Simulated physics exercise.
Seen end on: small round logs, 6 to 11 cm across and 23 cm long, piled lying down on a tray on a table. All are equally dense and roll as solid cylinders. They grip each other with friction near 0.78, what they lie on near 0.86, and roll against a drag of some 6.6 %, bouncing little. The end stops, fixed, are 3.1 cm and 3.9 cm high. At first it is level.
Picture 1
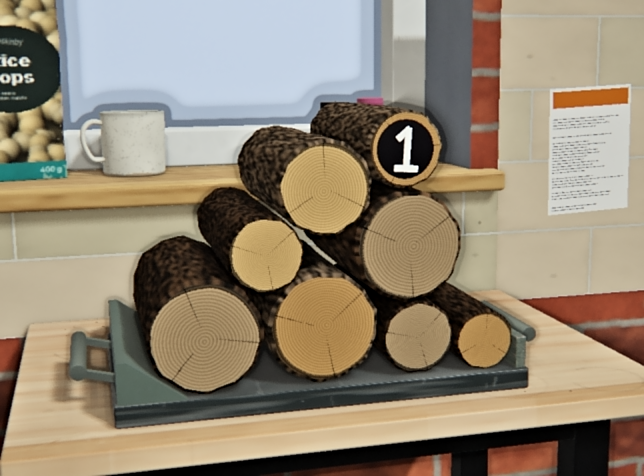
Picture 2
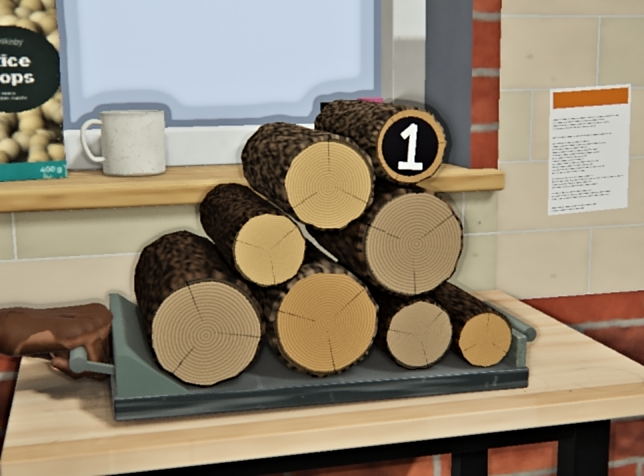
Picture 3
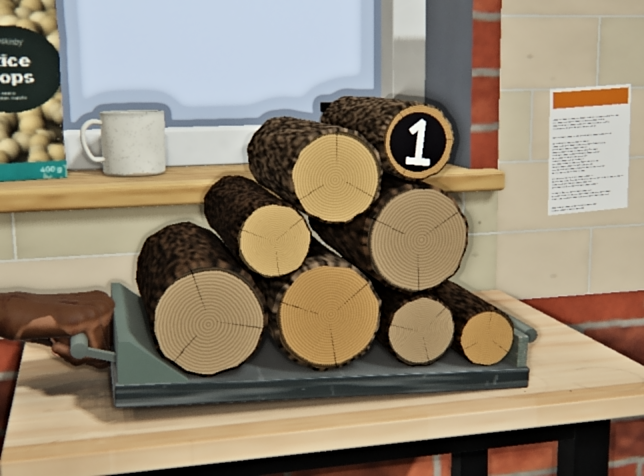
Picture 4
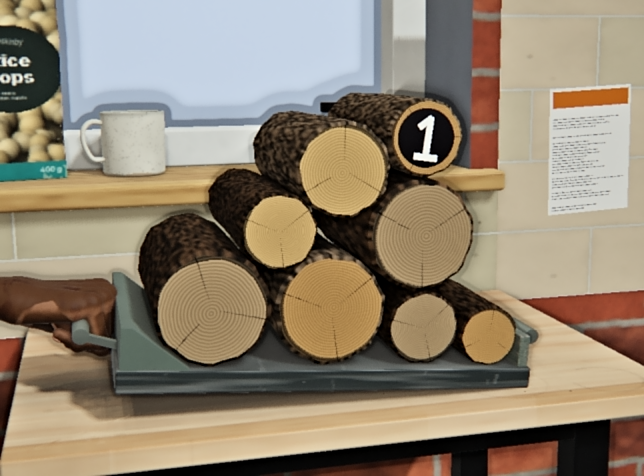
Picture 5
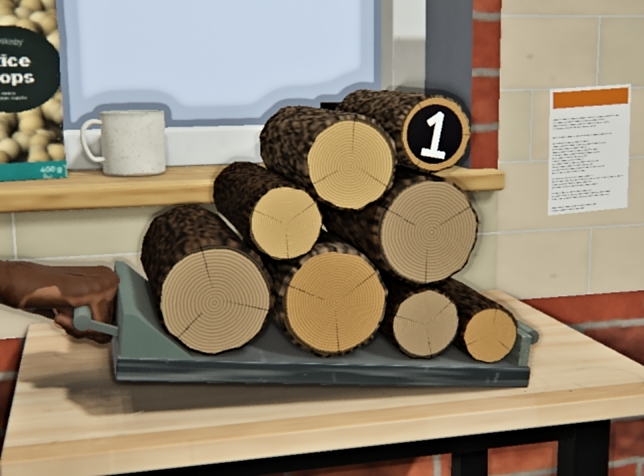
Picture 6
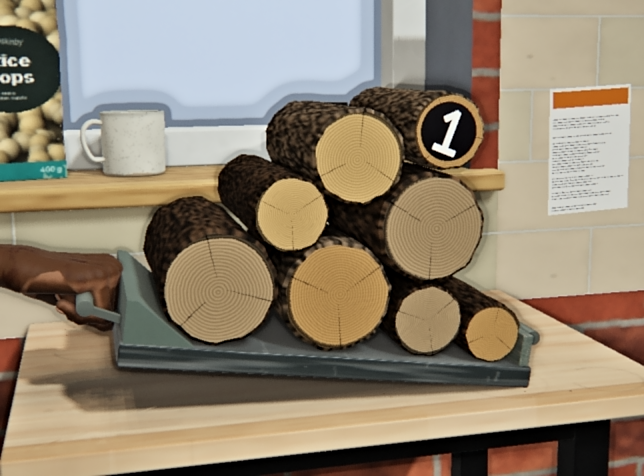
At the start, eight logs with dark bark lie piled on a level grey tray on a wooden table, one marked with a white number on black. A hand then appears at the left handle and gradually raises that end, and the pile tilts rightward with the tray, its arrangement unchanged.
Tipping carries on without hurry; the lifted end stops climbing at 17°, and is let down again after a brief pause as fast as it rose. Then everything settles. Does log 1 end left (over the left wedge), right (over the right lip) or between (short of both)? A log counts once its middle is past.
Log 1 ends right.
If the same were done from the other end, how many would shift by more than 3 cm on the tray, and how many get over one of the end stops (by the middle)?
In that case 0 shift, 0 get out.
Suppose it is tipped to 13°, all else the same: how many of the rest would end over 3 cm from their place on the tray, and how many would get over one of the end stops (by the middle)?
In that case 3 shift, 3 get out.
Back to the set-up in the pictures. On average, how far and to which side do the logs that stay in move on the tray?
About 0 cm to the right.
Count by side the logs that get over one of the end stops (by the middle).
Left 0, right 3.
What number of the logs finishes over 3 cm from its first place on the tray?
In all, 3.
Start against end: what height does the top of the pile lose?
Some 9 cm lower.
Then, 1.33 s past the final picture, left end up 17°; 3 now displaced over 3 cm; 3 over the right lip; no. 1 fallen off to the right (moves measured on the tray).
Then, 2.49 s past the final picture, left end up 9°; 3 now displaced over 3 cm; 3 over the right lip; no. 1 fallen off to the right.
Then, 3.32 s past the final picture, tray level; 3 now displaced over 3 cm; 3 over the right lip; no. 1 fallen off to the right.
All still, 3.7 s past the final picture, 3 moved over 3 cm; 3 over the right lip; no. 1 fallen off to the right; top of the pile 16 cm high, from 26 cm.
